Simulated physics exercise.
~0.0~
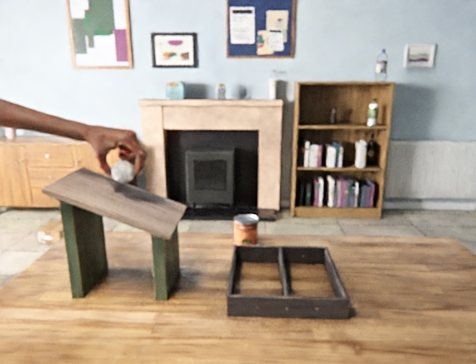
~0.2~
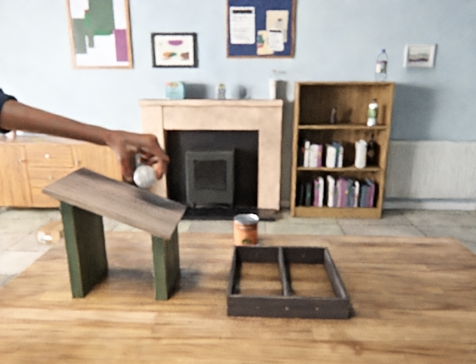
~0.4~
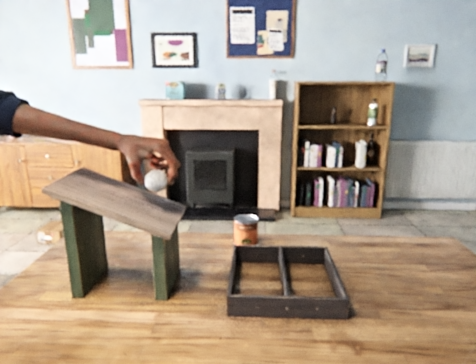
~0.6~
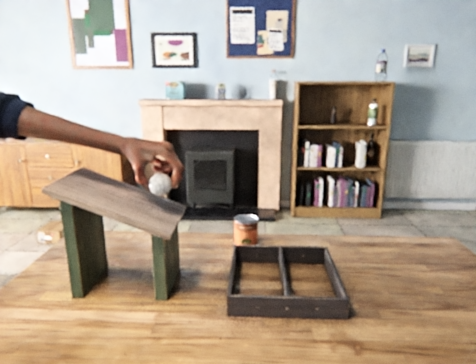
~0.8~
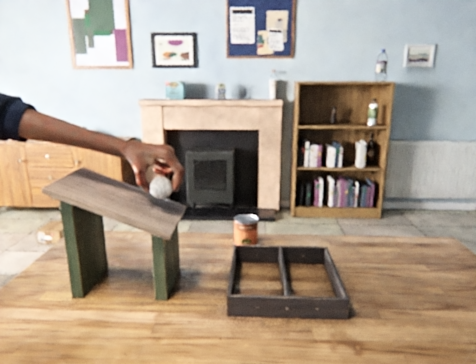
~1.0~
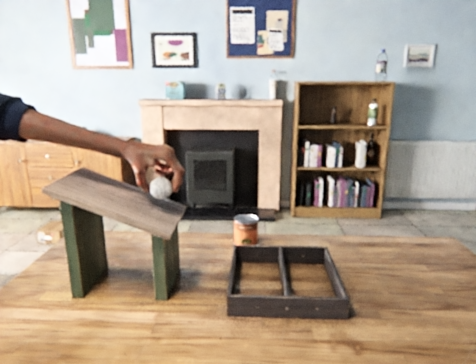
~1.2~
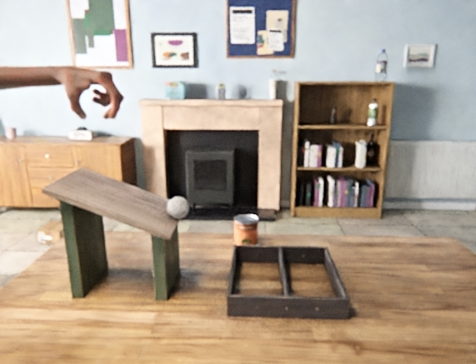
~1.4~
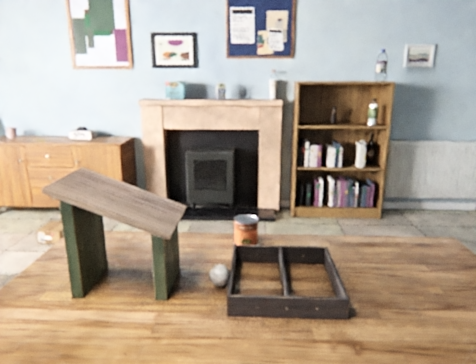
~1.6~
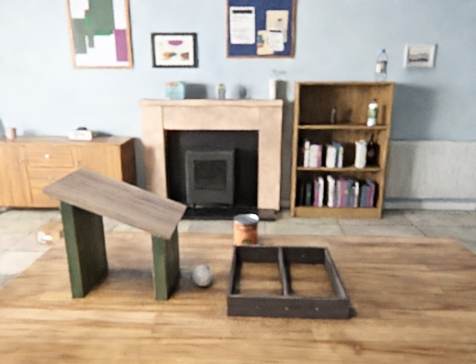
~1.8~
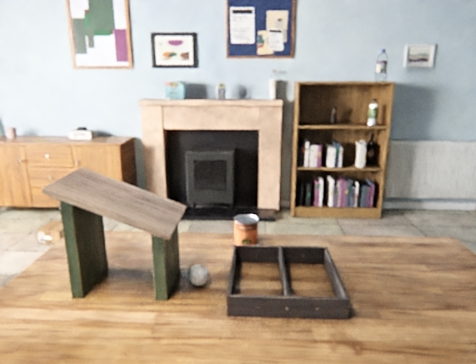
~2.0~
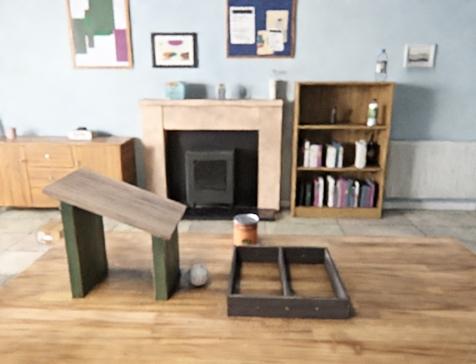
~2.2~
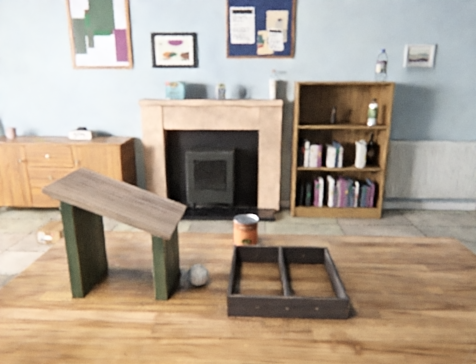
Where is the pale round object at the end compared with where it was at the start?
At the start it is held in a hand at the sloping board, and by the end it rests lower and further right, on the wooden surface between the board's right support and the dark tray.
